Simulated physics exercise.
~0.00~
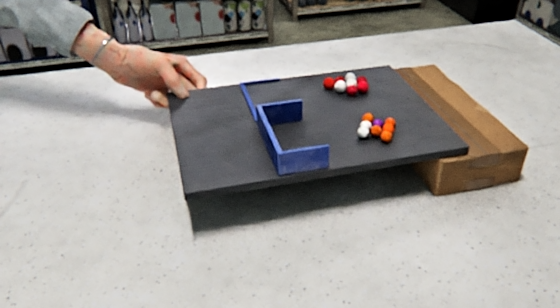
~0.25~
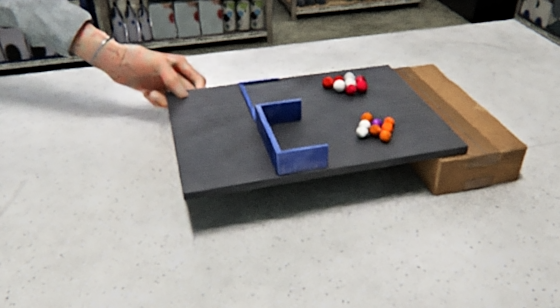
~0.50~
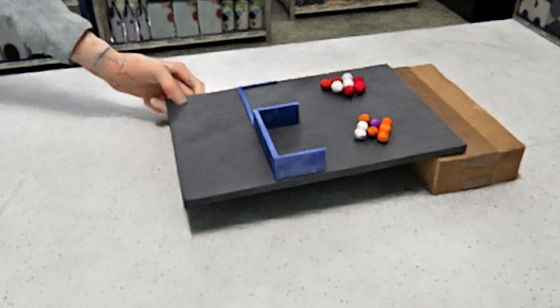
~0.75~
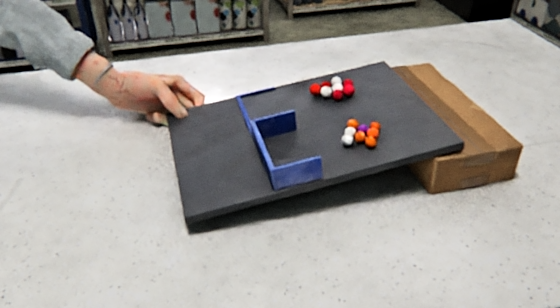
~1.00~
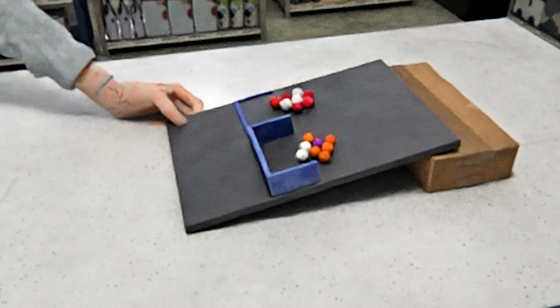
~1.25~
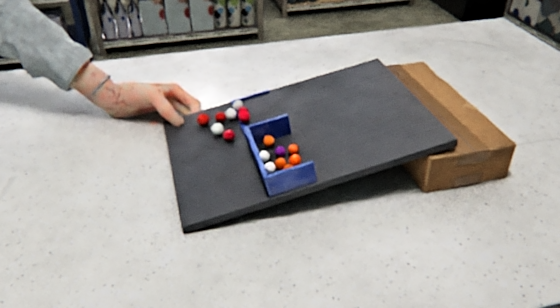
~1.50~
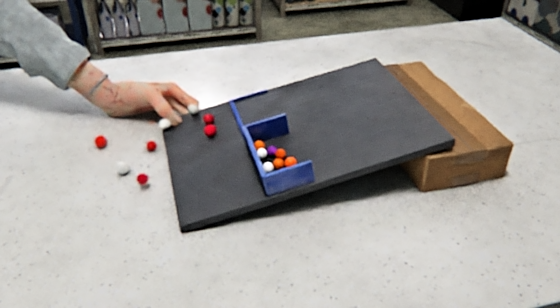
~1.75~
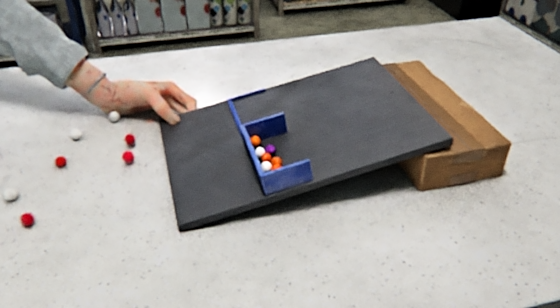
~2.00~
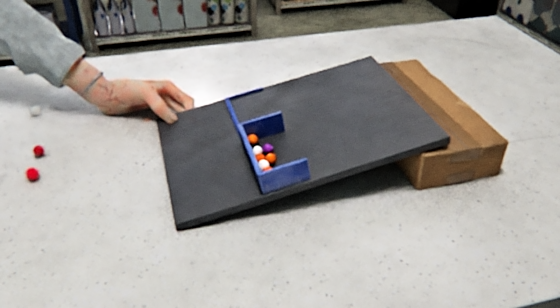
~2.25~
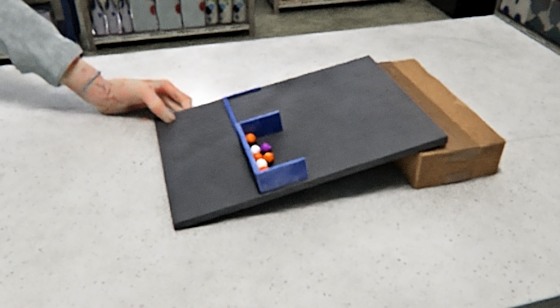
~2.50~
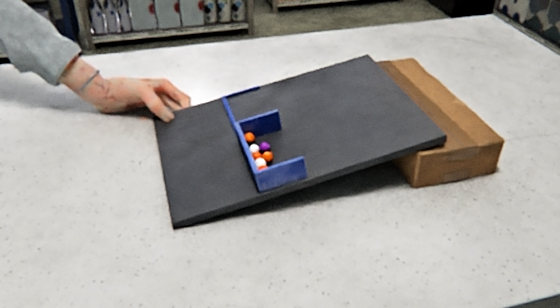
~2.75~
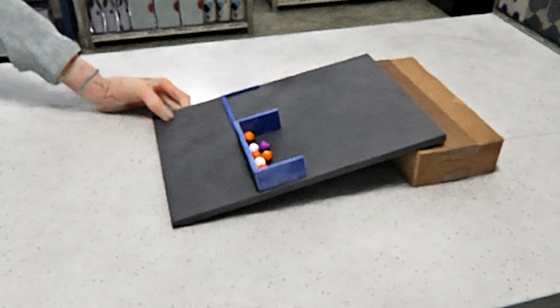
In this clip, a hand lowers the left end of a dark board resting on a box, and two clusters of small colored balls roll left; the orange, purple and white ones gather behind a blue barrier, while the red and white ones pass theirs and roll across the counter out of view.
